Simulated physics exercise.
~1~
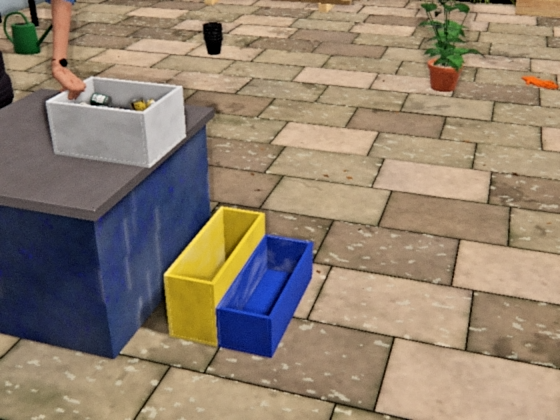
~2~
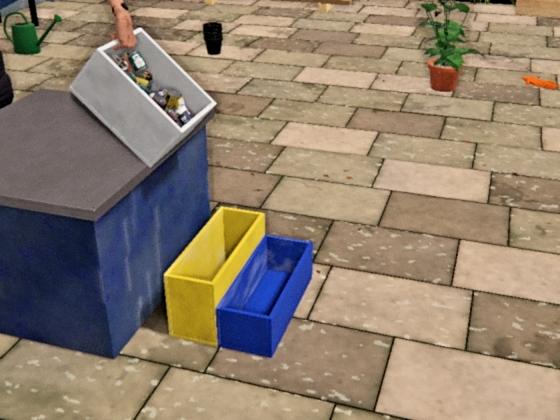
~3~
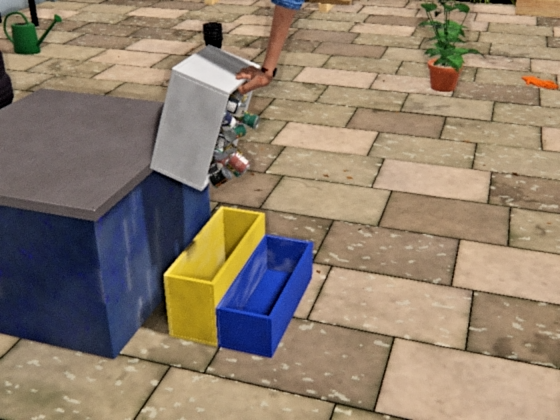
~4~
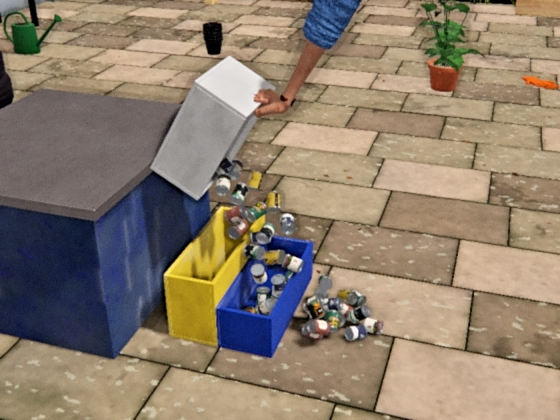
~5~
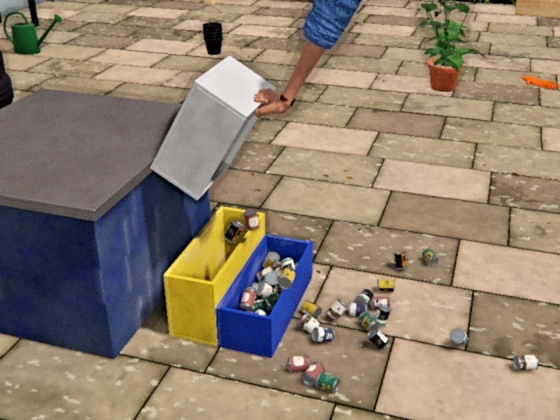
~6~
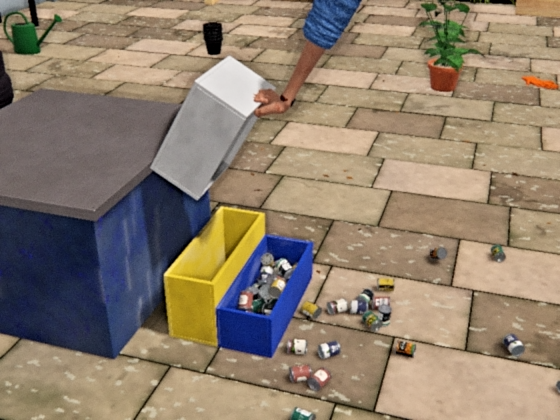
The video shows a hand tipping a white crate of small tins over the end of a bench, spilling them toward a yellow box and a blue tote on the paving; most settle in the blue tote, while others scatter across the ground beyond it and the yellow box ends empty.
